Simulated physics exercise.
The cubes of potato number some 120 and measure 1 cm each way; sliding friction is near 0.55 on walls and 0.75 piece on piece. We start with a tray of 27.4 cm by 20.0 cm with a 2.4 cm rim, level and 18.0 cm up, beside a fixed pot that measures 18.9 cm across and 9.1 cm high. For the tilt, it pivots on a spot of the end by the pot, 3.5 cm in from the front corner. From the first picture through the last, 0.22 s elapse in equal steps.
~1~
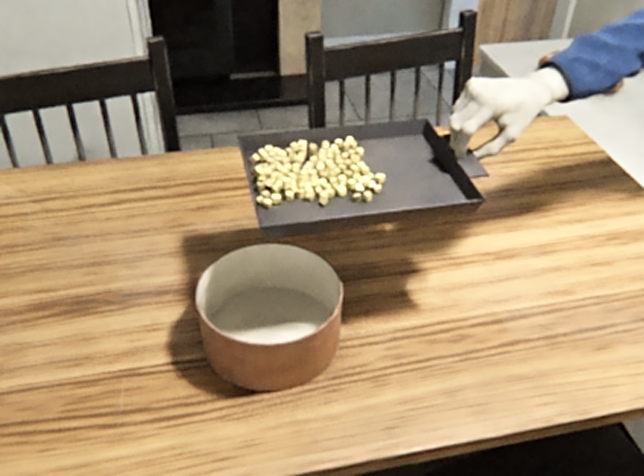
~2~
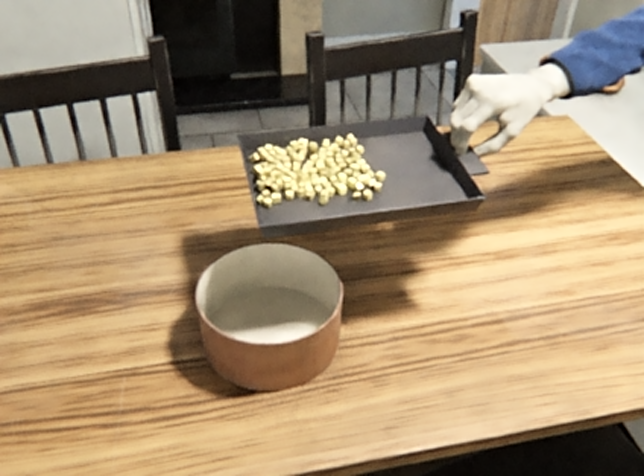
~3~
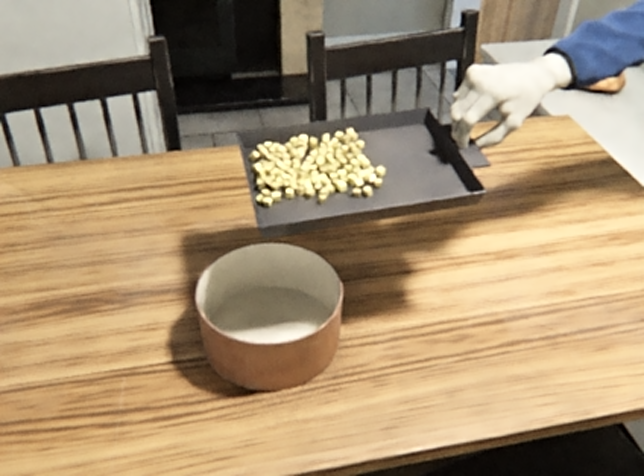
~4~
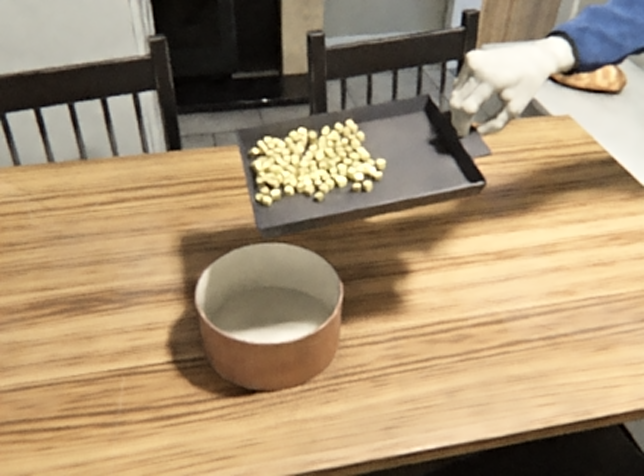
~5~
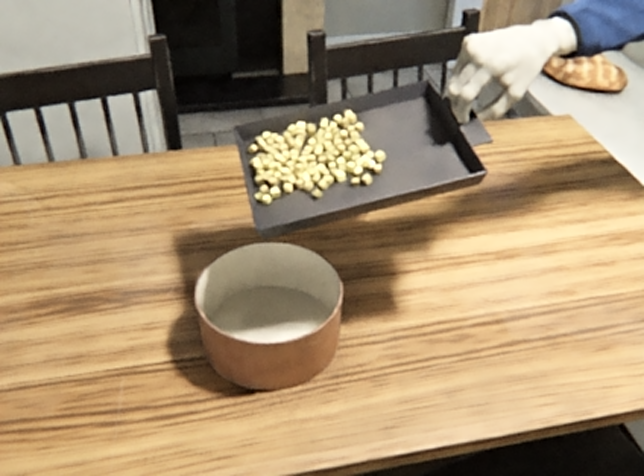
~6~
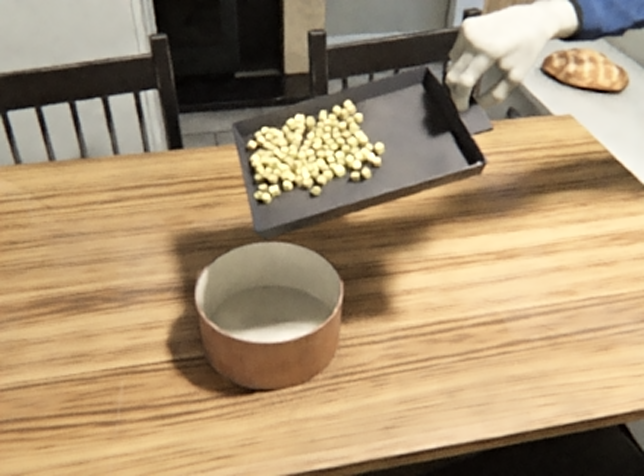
A gloved hand raises the right end of a dark tray of pale yellow pieces.
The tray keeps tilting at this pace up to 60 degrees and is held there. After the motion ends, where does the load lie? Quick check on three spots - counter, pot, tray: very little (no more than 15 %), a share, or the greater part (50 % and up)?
Counter - very little; pot - a share; left on the tray - the greater part.
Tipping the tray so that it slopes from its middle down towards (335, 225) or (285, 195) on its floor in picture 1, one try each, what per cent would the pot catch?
Near 35 and 5 percent, in that order.
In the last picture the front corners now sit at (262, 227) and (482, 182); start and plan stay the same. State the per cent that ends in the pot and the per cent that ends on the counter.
Pot 30, counter 0.
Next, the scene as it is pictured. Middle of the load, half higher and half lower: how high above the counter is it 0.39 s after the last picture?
Some 24 cm above the counter.
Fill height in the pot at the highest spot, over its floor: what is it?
1.5 cm.
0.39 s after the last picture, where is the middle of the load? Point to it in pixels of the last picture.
Expected load position: Near (265, 153).
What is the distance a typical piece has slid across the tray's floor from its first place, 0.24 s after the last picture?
1 cm.
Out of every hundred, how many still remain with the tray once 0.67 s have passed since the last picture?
Around 80 percent.
Then, 0.24 s after the last picture, tilt 38 degrees; the tray holds 100 %, the pot 0 %.
Then, 0.39 s after the last picture, tilt 53 degrees; the tray holds 100 %, the pot 0 %.
Then, 0.67 s after the last picture, tilt 60 degrees; the tray holds 80 %, the pot 10 %.
In the end, counter 5 %, pot 25 %, tray 65 %.
